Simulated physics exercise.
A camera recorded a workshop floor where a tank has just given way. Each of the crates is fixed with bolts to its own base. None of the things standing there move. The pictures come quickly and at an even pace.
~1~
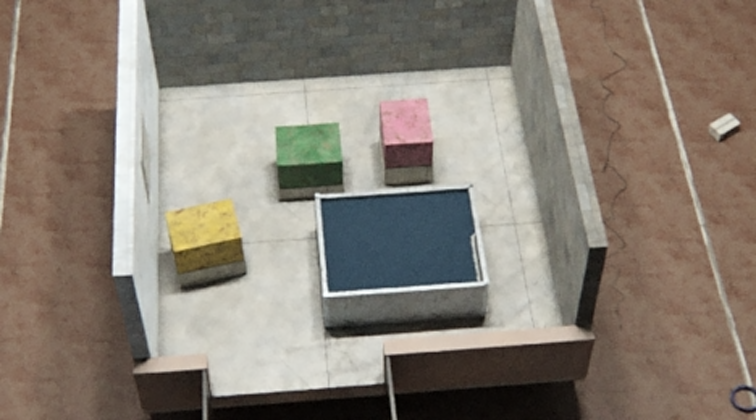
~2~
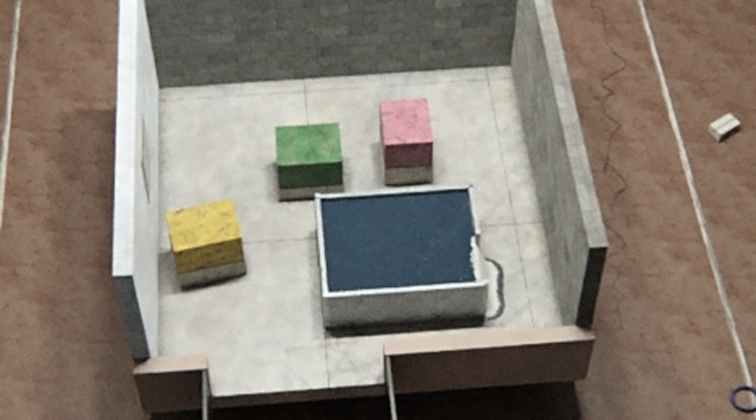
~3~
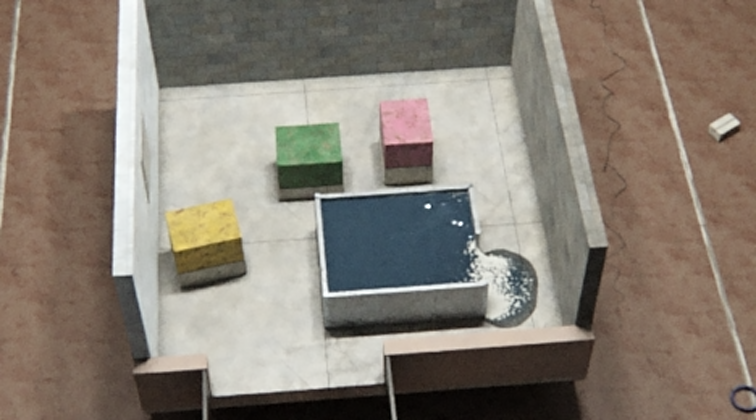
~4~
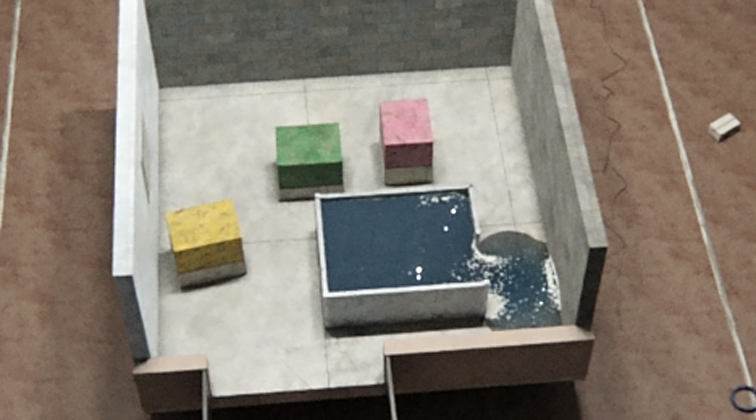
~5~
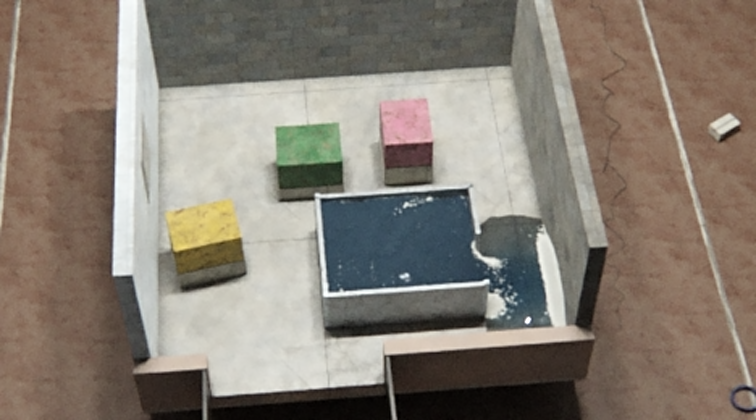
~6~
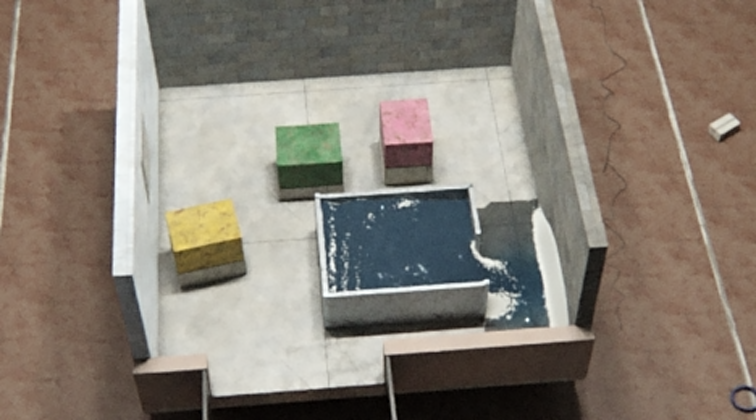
The clip shows a walled enclosure with yellow, green and pink blocks beside a tank of dark water; water pours through a gap in the tank's right side, spreads across the floor to the right wall and extends backward along it.
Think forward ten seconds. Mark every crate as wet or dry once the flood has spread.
Pink crate: Dry, yellow crate: Dry, green crate: Dry.
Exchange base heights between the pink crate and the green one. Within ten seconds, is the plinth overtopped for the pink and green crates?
Well, pink stays untouched and green stays untouched then.
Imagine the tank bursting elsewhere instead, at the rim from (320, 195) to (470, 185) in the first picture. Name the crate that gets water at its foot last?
Last in line is the crate marked yellow.
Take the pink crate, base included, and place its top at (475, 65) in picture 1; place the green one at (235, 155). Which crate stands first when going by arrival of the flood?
Going by the pictures, it's the pink one.
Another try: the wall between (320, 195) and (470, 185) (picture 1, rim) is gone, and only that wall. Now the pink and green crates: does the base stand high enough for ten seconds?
Note - pink goes wet, green goes wet.
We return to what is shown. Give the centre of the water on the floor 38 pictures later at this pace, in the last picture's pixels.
I'd place it roughly at (384, 231).
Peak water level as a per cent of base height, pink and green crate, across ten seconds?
In order: 30% and 30%.
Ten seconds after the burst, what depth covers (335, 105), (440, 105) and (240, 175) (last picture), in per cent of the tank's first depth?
First spot 6 %, second 12 %, third 6 %.
A moment on, water covers 20 % of the floor; the pink crate not reached, the yellow crate not reached, the green crate not reached.
Next, water covers 35 % of the floor; the pink crate water round its plinth, the yellow crate not reached, the green crate not reached.
Then, water covers 60 % of the floor; the pink crate water round its plinth, the yellow crate water round its plinth, the green crate water round its plinth.
Later, water covers 90 % of the floor; the pink crate water round its plinth, the yellow crate water round its plinth, the green crate water round its plinth.
In the end, water covers 100 % of the floor; the pink crate stayed above the water, the yellow crate stayed above the water, the green crate stayed above the water.
